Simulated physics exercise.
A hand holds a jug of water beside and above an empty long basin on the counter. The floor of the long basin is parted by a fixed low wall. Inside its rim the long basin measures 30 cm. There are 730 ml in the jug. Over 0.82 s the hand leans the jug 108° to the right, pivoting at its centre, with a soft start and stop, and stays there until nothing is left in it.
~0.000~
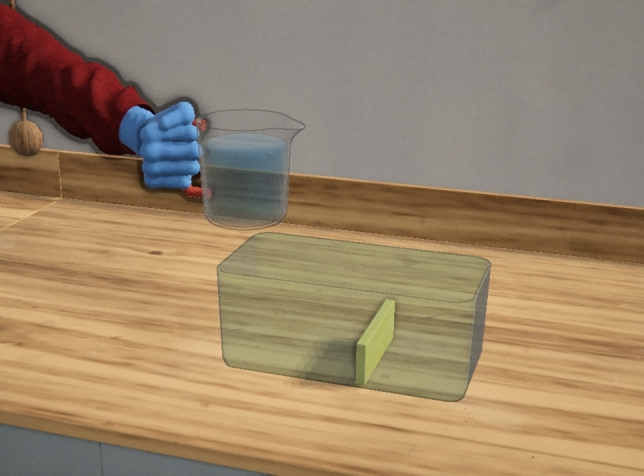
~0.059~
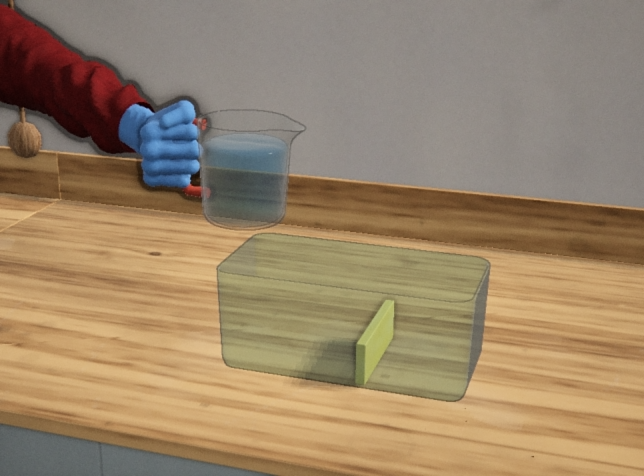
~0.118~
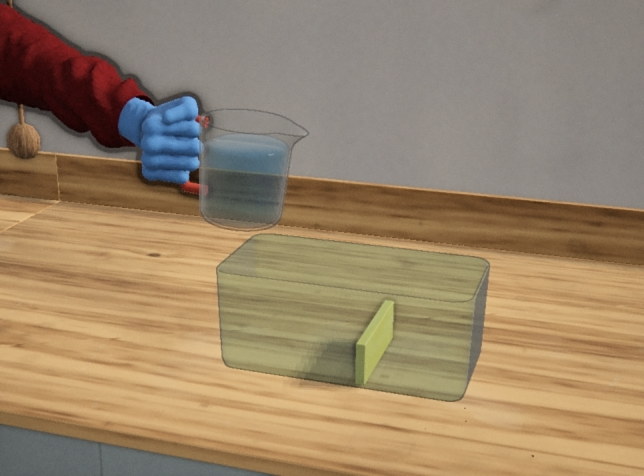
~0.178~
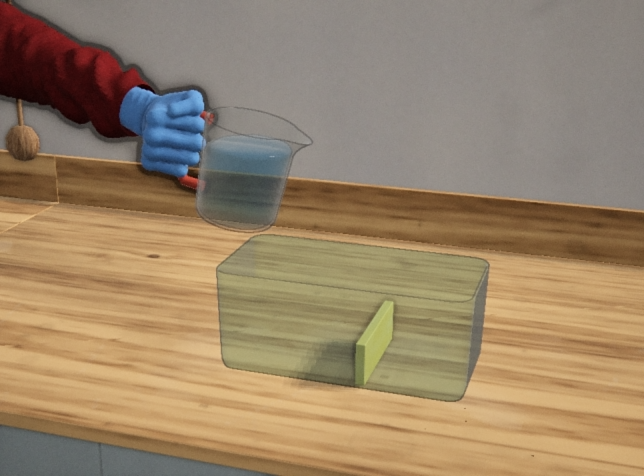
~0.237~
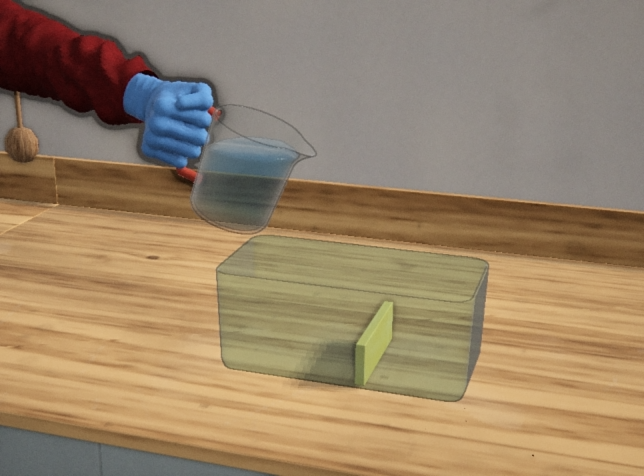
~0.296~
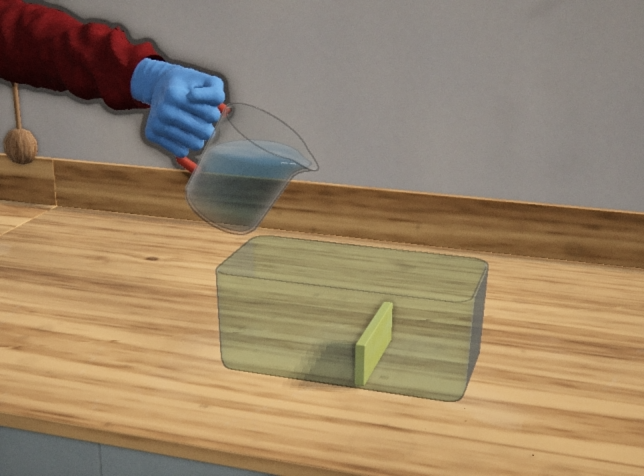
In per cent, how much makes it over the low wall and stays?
About 5 per cent.
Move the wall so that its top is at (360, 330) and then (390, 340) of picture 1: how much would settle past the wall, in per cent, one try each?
First 15, then 10 per cent.
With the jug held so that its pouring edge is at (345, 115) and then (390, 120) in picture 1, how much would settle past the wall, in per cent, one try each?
In turn about 50 and 80 per cent.
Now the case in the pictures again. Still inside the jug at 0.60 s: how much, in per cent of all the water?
About 62 per cent.
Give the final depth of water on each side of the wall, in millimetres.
Left about 28 mm, right about 2 mm.
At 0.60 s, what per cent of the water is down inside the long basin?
Near 20 in a hundred.
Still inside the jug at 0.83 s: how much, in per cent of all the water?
Near 12 in a hundred.
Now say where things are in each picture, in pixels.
The first picture shows tilt 0°; pouring edge (305, 127); surface from (207, 138) to (287, 145); the long basin's rim runs from (237, 252) to (482, 282); the wall's top is at (377, 322).
The second picture shows tilt 1°; pouring edge (306, 128); surface from (207, 138) to (288, 146).
The third picture shows tilt 5°; pouring edge (308, 134); surface from (208, 138) to (289, 148).
The fourth picture shows tilt 12°; pouring edge (313, 143); surface from (211, 141) to (293, 150).
The fifth picture shows tilt 21°; pouring edge (316, 155); surface from (212, 144) to (300, 152).
The sixth picture shows tilt 31°; pouring edge (319, 169); surface from (206, 154) to (311, 161).
Then, 0.60 s in, the tilt is 90° and 61 per cent is still to pour, 21 is left of the wall and 0 right of it.
Then, 0.83 s in, the tilt is 108° and 13 per cent is still to pour, 78 is left of the wall and 1 right of it.
Then, 1.06 s in, the tilt is 108° and 1 per cent is still to pour, 92 is left of the wall and 4 right of it.
Then, 1.32 s in, the tilt is 108° and 0 per cent is still to pour, 93 is left of the wall and 5 right of it.
Finally, 93 per cent lies left of the wall, 5 right of it and 2 outside.
